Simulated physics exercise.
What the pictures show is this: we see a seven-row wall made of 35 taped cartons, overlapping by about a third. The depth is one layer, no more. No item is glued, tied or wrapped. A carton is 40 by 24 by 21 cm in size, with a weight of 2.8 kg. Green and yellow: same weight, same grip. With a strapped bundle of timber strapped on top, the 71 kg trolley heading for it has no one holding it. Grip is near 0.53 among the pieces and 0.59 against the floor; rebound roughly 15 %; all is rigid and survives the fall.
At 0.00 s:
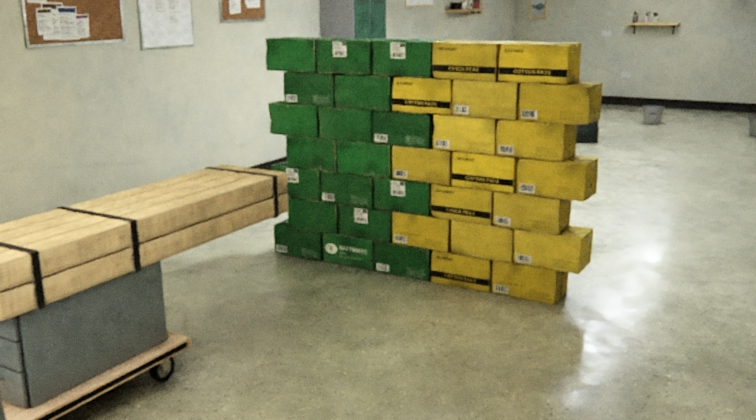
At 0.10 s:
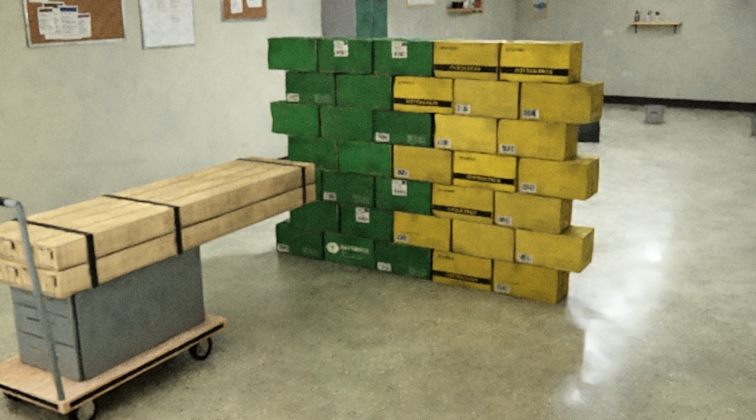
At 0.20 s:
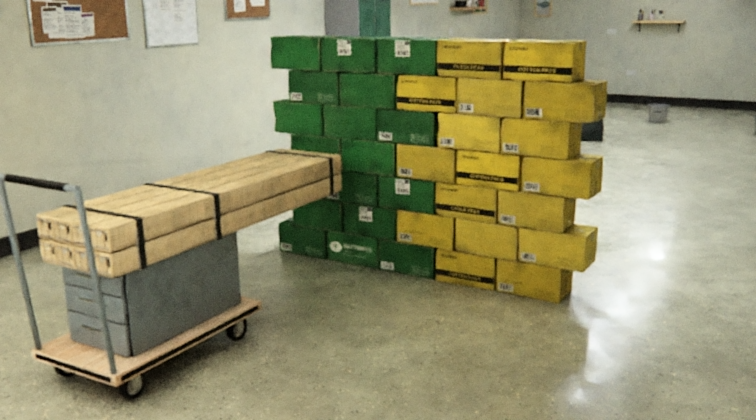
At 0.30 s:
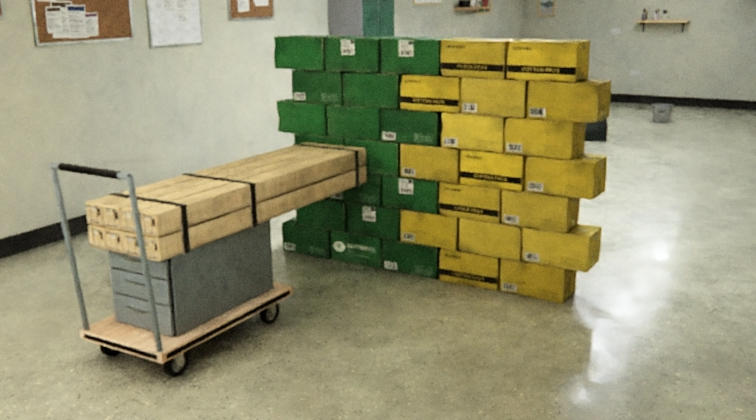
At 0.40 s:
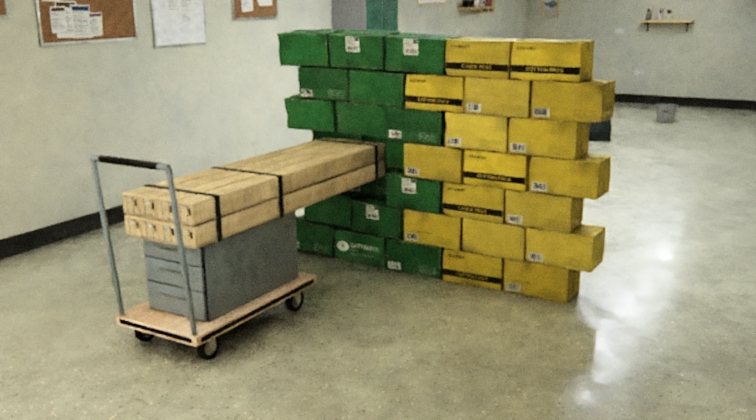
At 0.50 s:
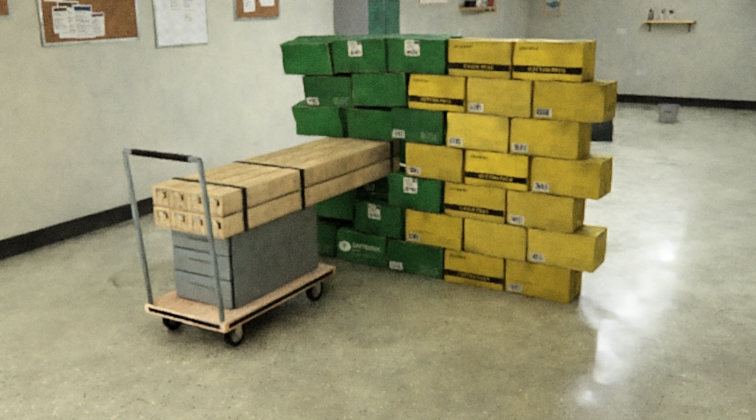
In a room with a concrete floor and pinned notice boards, a trolley carrying long strapped wooden-looking packages rolls unattended from the left toward a wall of green and yellow cartons. The load meets the green side and pushes in, shifting and slightly tilting several green cartons while the yellow ones barely move.
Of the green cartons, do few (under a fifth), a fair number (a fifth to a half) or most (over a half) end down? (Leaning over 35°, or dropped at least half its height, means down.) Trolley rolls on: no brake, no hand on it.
Most.
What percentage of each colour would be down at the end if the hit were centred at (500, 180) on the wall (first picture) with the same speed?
Result - green: 0 %; yellow: 50 %.
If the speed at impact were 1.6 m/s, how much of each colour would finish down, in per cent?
In that case green 80, yellow 10 per cent.
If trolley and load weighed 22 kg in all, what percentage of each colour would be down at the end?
Green 80, yellow 10 per cent.
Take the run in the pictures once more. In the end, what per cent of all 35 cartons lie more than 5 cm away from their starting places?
It comes to 55 percent shifted.
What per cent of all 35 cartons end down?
It works out at roughly 30 per cent.
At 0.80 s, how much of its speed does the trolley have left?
Roughly 1.7 m/s.
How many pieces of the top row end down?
3 from that row.
After 0.80 s, load 85 cm past the wall's line, still rolling; 8 of the 18 green cartons down (8 of 35 in all colours); top green carton 14° from how it stood.
After 1.24 s, load 1.35 m past the wall's line, still rolling; 10 of the 18 green cartons down (10 of 35 in all colours); top green carton on its side.
In the end (2.5 s), load 1.51 m past the wall's line, stopped; 11 of the 18 green cartons down (11 of 35 in all colours); top green carton on its side; top yellow carton unmoved. That is 61 per cent. From the last view, middles, top green carton near (305, 205), top yellow carton near (554, 60).
